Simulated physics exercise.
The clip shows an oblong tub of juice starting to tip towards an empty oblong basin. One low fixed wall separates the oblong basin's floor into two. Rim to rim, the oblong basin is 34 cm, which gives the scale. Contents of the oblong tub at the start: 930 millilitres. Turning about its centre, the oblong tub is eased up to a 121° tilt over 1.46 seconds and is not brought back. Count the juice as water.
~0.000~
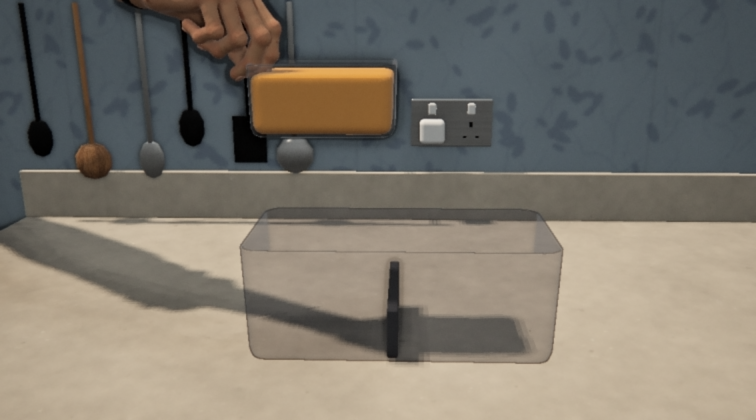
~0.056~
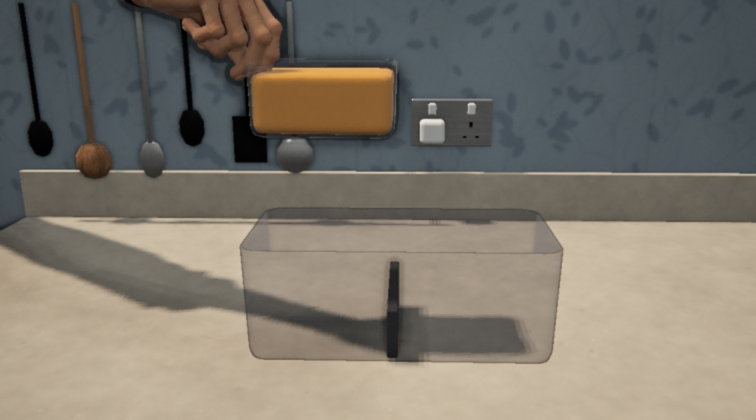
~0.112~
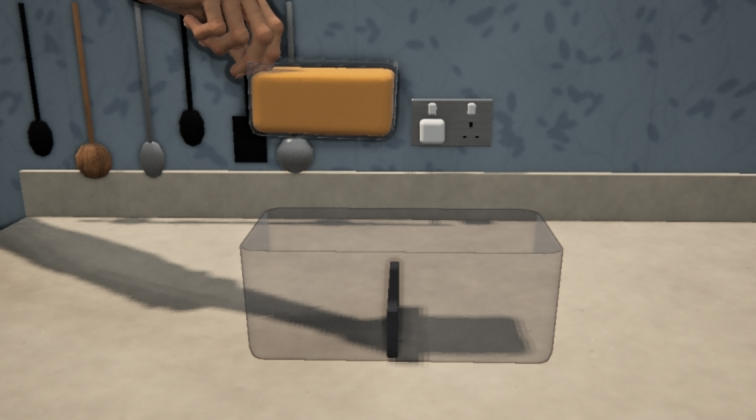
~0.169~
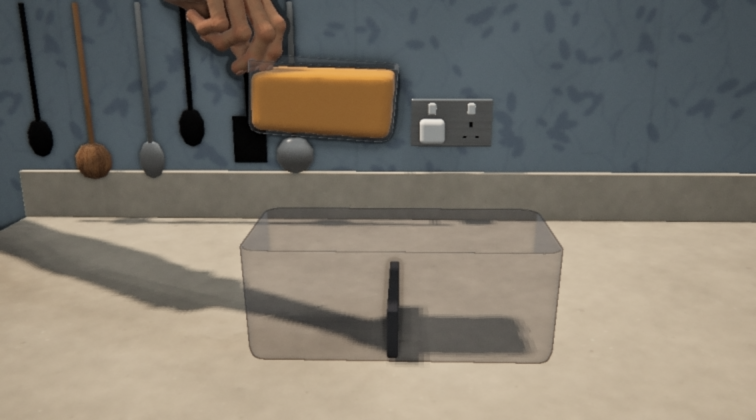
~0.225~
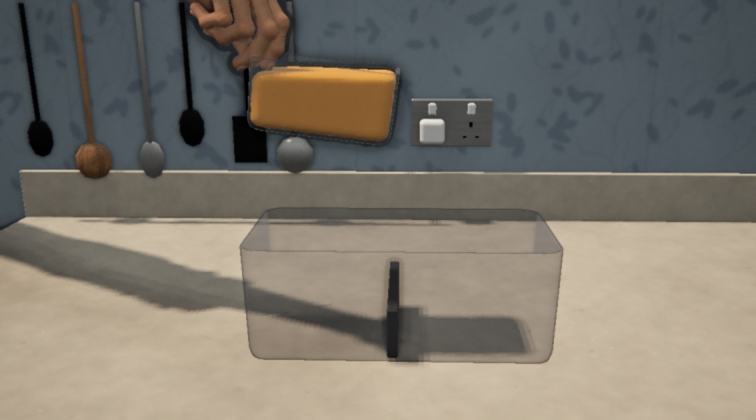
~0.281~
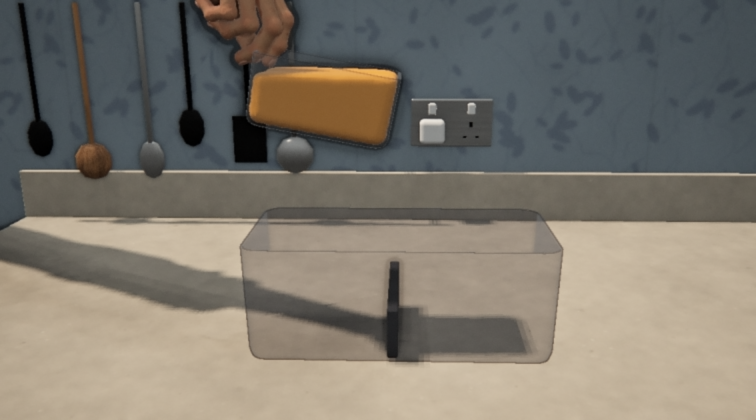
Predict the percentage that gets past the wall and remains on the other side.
The other side holds about 86 % in the end.
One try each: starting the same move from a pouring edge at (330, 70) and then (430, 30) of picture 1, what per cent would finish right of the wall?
The first try gives 60 percent and the second 90 percent.
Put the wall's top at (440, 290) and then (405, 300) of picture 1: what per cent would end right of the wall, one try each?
The first gives near 70 per cent and the second near 75 per cent.
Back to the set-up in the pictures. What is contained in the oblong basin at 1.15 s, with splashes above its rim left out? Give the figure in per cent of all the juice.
Some 90 percent.
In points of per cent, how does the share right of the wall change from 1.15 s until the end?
The right part gains close to 2 per cent.
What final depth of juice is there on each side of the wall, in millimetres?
Around 4 mm deep on the left, around 30 mm deep on the right.
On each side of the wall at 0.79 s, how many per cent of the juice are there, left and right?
Lab note: Left near 0, right near 26.
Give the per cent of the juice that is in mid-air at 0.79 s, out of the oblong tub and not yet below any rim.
My guess is roughly 36 %.
After 0.79 s the tilt is 68° and 38 per cent is still to pour, 0 is left of the wall and 27 right of it.
After 1.15 s the tilt is 108° and 5 per cent is still to pour, 5 is left of the wall and 84 right of it.
After 1.54 s the tilt is 121° and 0 per cent is still to pour, 13 is left of the wall and 86 right of it.
After 1.96 s the tilt is 121° and 0 per cent is still to pour, 13 is left of the wall and 86 right of it.
In the end 13 per cent lies left of the wall, 86 right of it and 1 outside.
